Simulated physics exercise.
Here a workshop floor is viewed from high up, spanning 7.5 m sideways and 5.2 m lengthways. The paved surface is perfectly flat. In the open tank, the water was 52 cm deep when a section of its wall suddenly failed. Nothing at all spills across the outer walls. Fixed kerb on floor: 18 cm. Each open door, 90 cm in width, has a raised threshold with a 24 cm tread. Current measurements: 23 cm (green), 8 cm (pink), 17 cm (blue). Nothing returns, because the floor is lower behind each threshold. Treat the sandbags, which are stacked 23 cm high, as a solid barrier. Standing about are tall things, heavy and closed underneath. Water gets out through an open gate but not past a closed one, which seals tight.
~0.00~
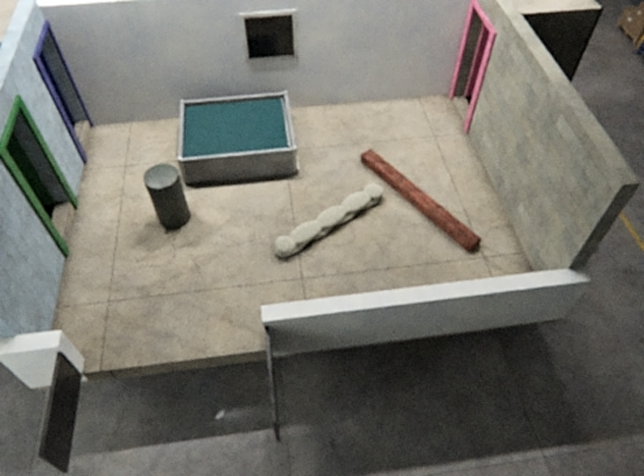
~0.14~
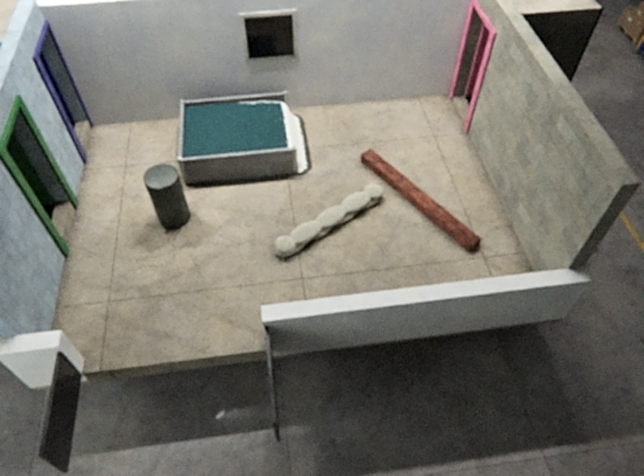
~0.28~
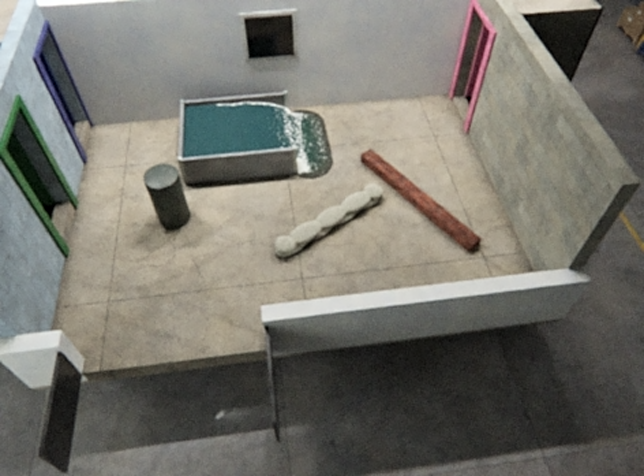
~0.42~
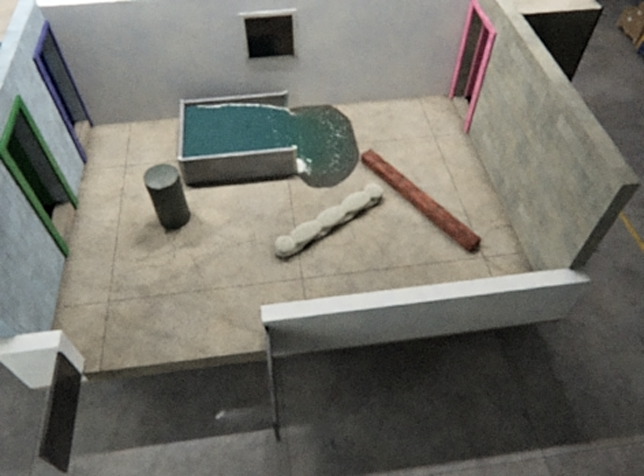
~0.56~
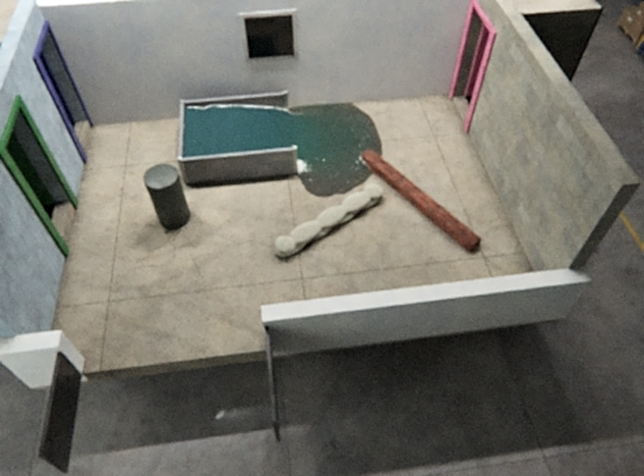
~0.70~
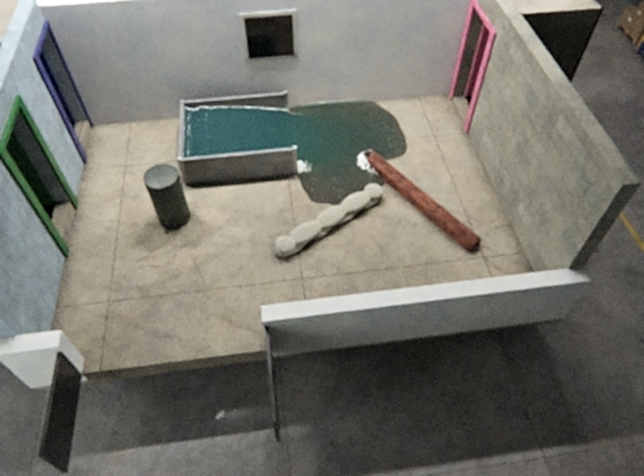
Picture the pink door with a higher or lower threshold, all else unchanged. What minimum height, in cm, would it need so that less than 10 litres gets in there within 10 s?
About 27 cm.
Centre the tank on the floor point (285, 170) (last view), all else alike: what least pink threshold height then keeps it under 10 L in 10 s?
Near 22 cm.
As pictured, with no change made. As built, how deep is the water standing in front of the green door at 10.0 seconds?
Roughly 1.0 cm deep.
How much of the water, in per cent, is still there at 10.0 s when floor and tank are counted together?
What remains is some 78 per cent of the water.
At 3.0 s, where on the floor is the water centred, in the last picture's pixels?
Roughly (353, 151).
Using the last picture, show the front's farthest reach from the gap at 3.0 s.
At about (496, 305).
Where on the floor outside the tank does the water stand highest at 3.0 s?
Near (446, 115).
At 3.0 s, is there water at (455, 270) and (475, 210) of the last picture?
So the first place you asked about stays drenched, while the second ends up drenched.
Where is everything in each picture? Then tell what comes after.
The first frame shows the open tank at (236, 128) is whole and still, 52 cm deep; the pink door at (470, 71) is dry.
In the second frame, the front is at (306, 168), 0.2 m from the gap at (289, 136); 0.3 m2 of floor is wet, 52 cm left at the back.
In the third frame, the gap is at (289, 138), the front 0.7 m out at (328, 164); the back of the open tank holds 52 cm.
In the fourth frame, the gap is at (289, 138), the front 1.2 m out at (355, 157); the back of the open tank holds 52 cm.
In the fifth frame, the gap is at (289, 139), the front 1.7 m out at (377, 148); the back of the open tank holds 50 cm.
In the sixth frame, the front is at (402, 148), 2.2 m from the gap at (289, 139); 4.3 m2 of floor is wet, 44 cm left at the back; 1.4 m in a straight line remain to the pink door at (470, 71).
After 1.4 s water covers 20 % of the floor, deepest (21 cm) near (303, 153); 12 cm at the pink door, 2 litres in over its 8 cm threshold.
After 3.0 s water covers 40 % of the floor; 26 cm at the pink door, 182 litres in over its 8 cm threshold.
After 10.0 s water covers 75 % of the floor, deepest (8 cm) near (530, 301); 5 cm at the pink door, 312 litres in over its 8 cm threshold.
At the pink door as built, the water arrived by 1.2 s and peaked near 30 cm at 2.4 s.
Run again over the same 10 s with other heights there, 20 litres in over 25 cm, 0 litres over 34 cm. The limit of 10 litres is kept from about 27 cm up.
